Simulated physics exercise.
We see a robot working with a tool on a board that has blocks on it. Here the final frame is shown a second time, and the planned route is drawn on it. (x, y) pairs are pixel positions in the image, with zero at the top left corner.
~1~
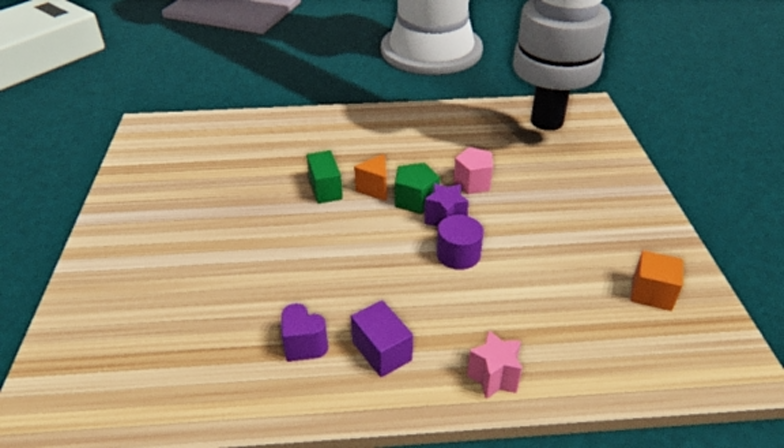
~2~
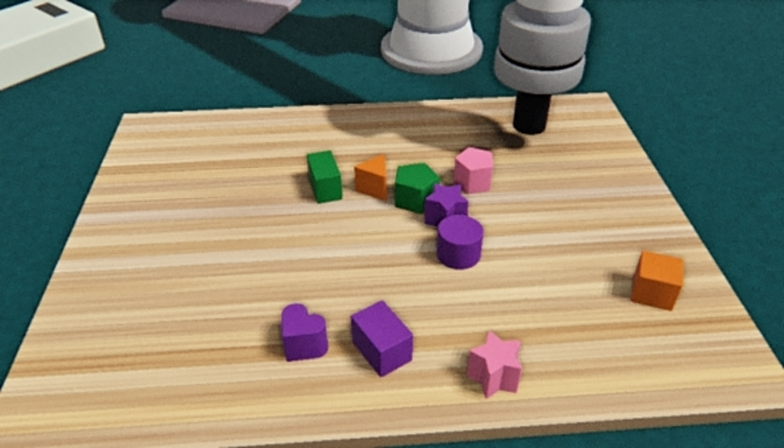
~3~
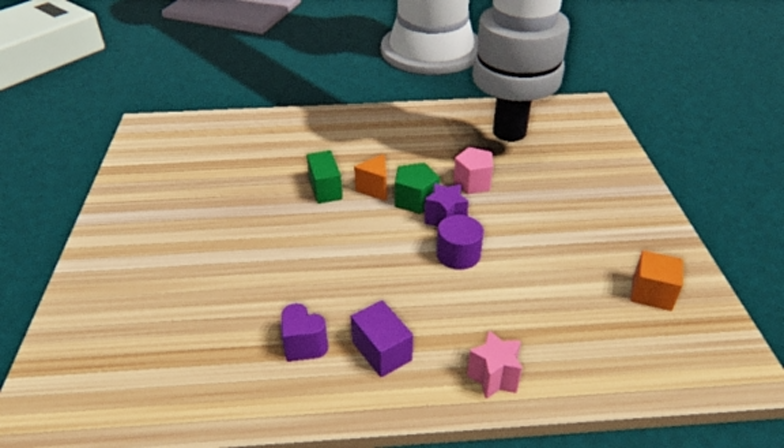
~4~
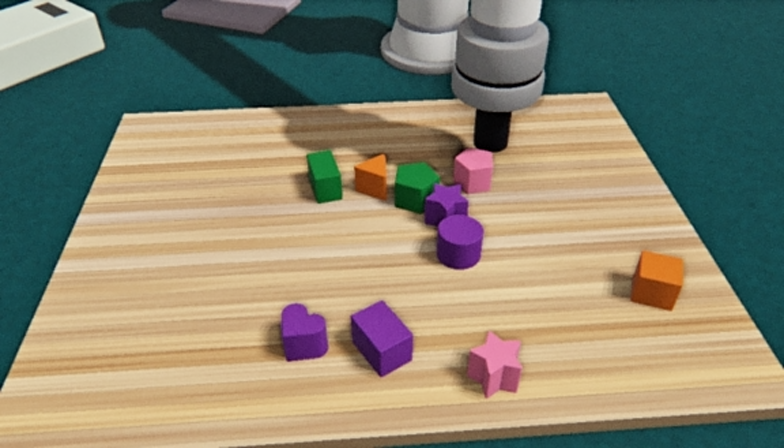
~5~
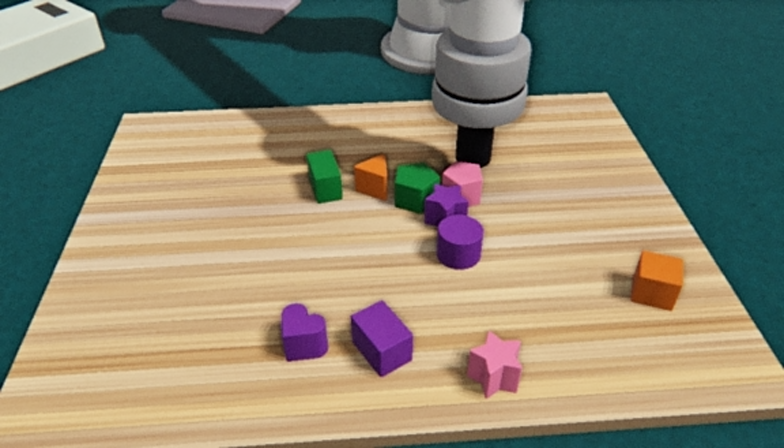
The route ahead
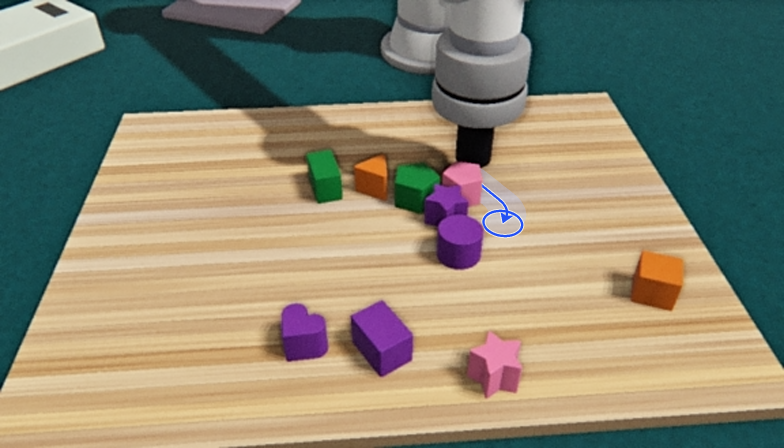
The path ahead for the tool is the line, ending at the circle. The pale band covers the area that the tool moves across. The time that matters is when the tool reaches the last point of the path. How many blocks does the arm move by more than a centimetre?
A single block is moved.
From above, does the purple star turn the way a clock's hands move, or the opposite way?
In a top view, it turns clockwise.
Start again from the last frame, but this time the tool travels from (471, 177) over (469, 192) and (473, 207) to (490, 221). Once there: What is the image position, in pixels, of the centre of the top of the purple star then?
Top centre: (431, 221).
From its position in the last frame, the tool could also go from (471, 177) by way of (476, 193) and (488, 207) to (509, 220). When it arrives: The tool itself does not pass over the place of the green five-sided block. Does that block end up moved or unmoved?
Undisturbed, or as good as.
Path on the board, from (471, 177) by way of (488, 191) and (505, 206) to (503, 223).
What follows on the original path. Halfway along, tool (500, 180); purple star (447, 198), turned 20° clockwise; pink five-sided block (464, 180), turned 40° clockwise.
At the end, tool (505, 204); purple star (447, 198), turned 20° clockwise; purple round block in place; pink five-sided block (464, 180), turned 40° clockwise.
